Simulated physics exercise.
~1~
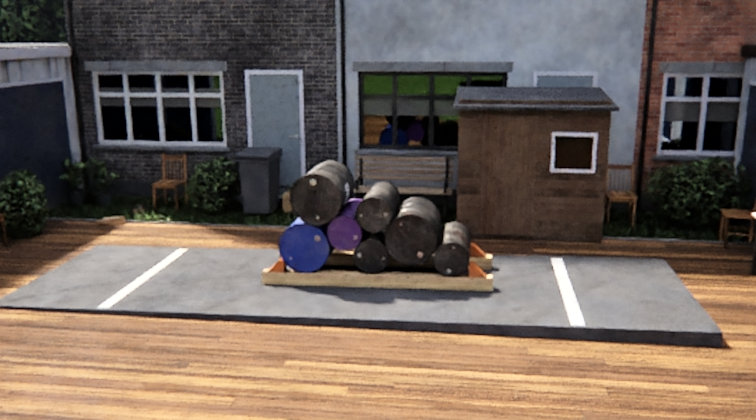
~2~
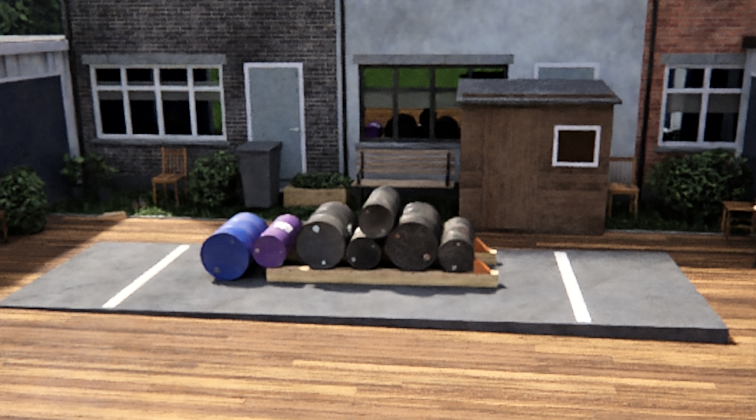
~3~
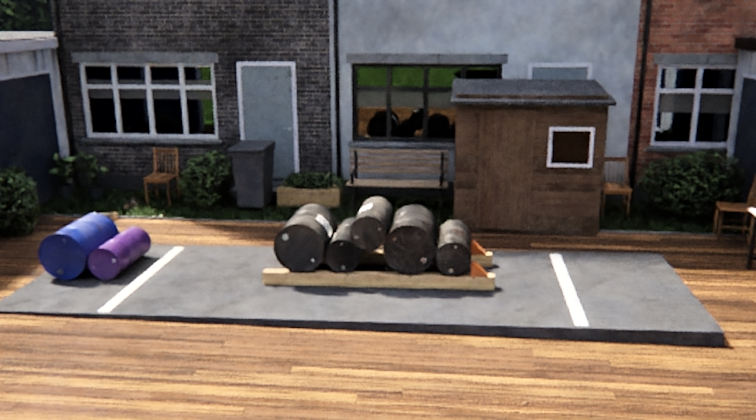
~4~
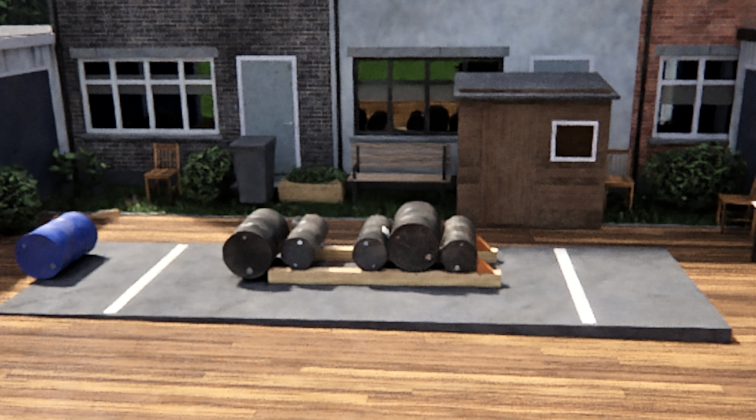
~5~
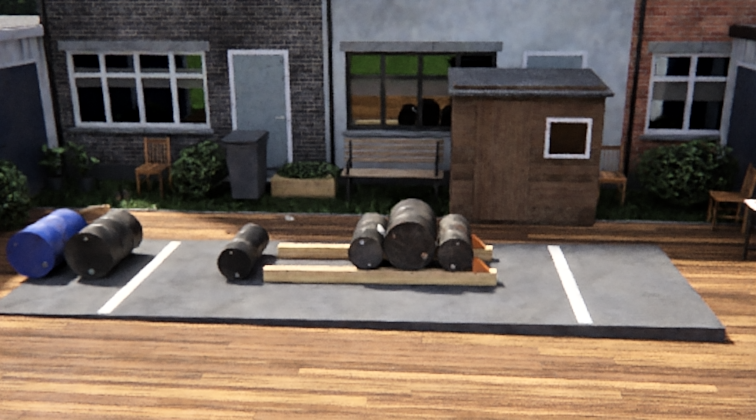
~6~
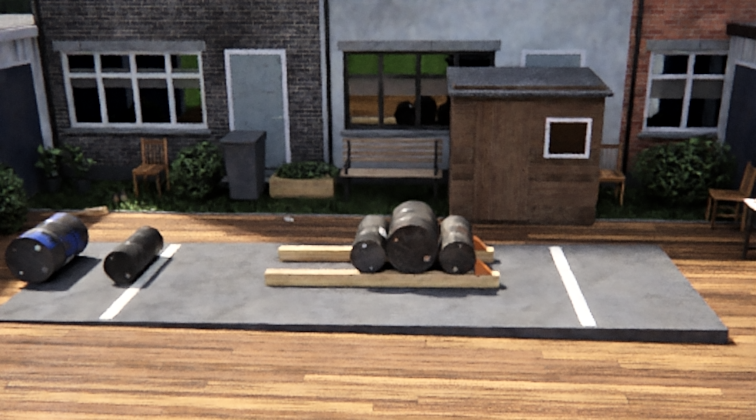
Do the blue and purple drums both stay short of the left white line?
No, neither of them stays short of it. The blue drum and the purple drum both roll past the left line.
